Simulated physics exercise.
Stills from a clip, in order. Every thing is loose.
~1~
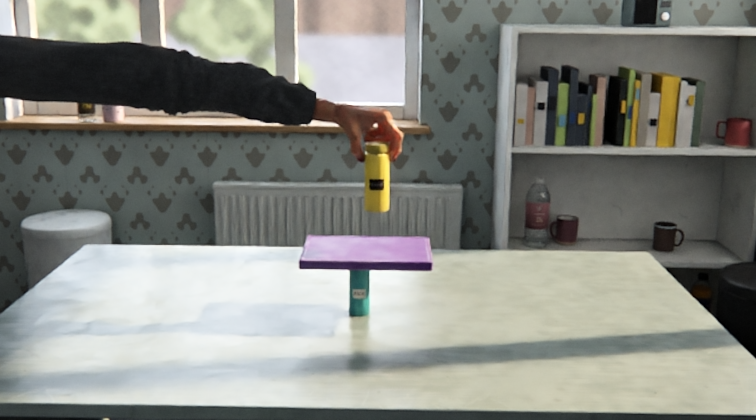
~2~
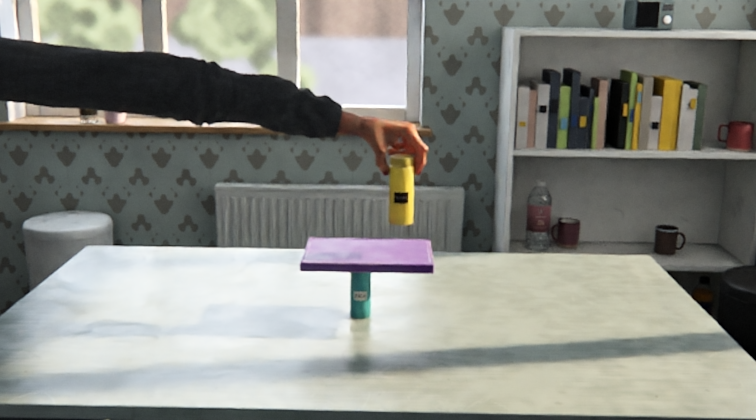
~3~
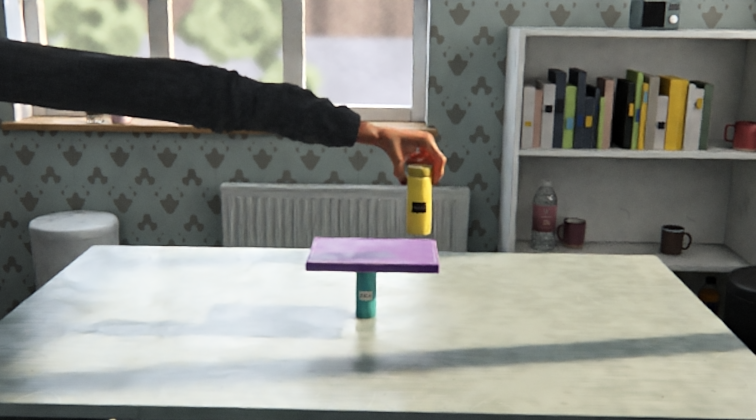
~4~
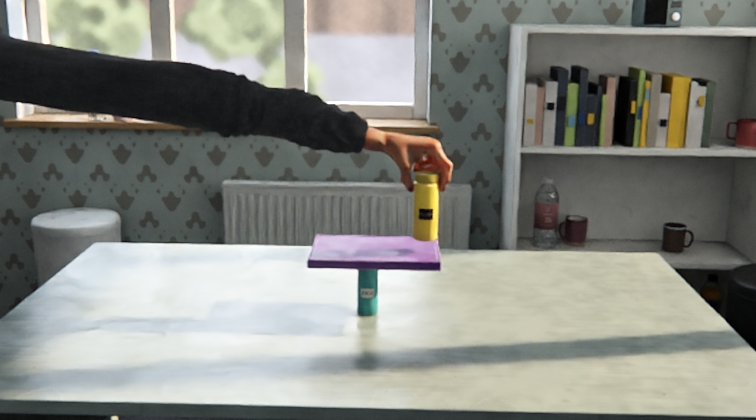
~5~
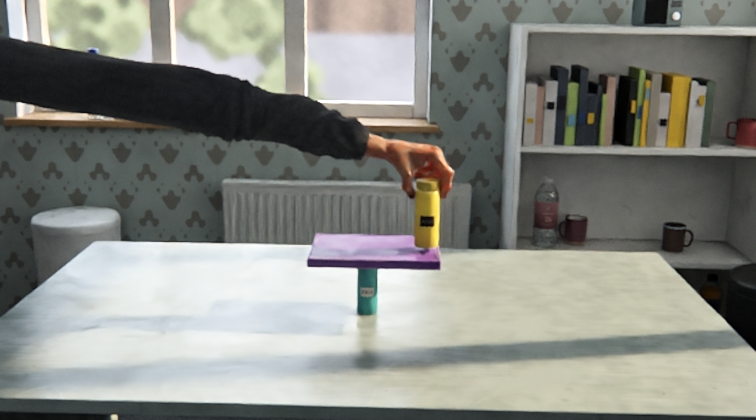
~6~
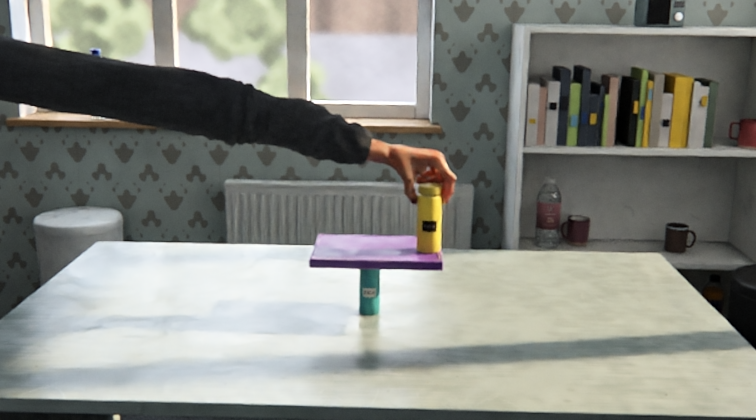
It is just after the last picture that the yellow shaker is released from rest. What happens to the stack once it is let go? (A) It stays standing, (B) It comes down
(B) It comes down.
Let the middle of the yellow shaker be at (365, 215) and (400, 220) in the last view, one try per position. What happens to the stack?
First release - upright; second release - toppled.
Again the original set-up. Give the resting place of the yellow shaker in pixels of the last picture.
It ends up close to (471, 308).
Then, 0.40 s later than the last frame, yellow shaker now fallen; purple lid tilted by 61°.
Then, 0.70 s later than the last frame, purple lid now fallen; turquoise shaker tilted by 65°.
When it is over, fallen, yellow shaker, turquoise shaker and purple lid. End places, in pixels of the last picture, yellow shaker near (471, 308). The stack comes apart.
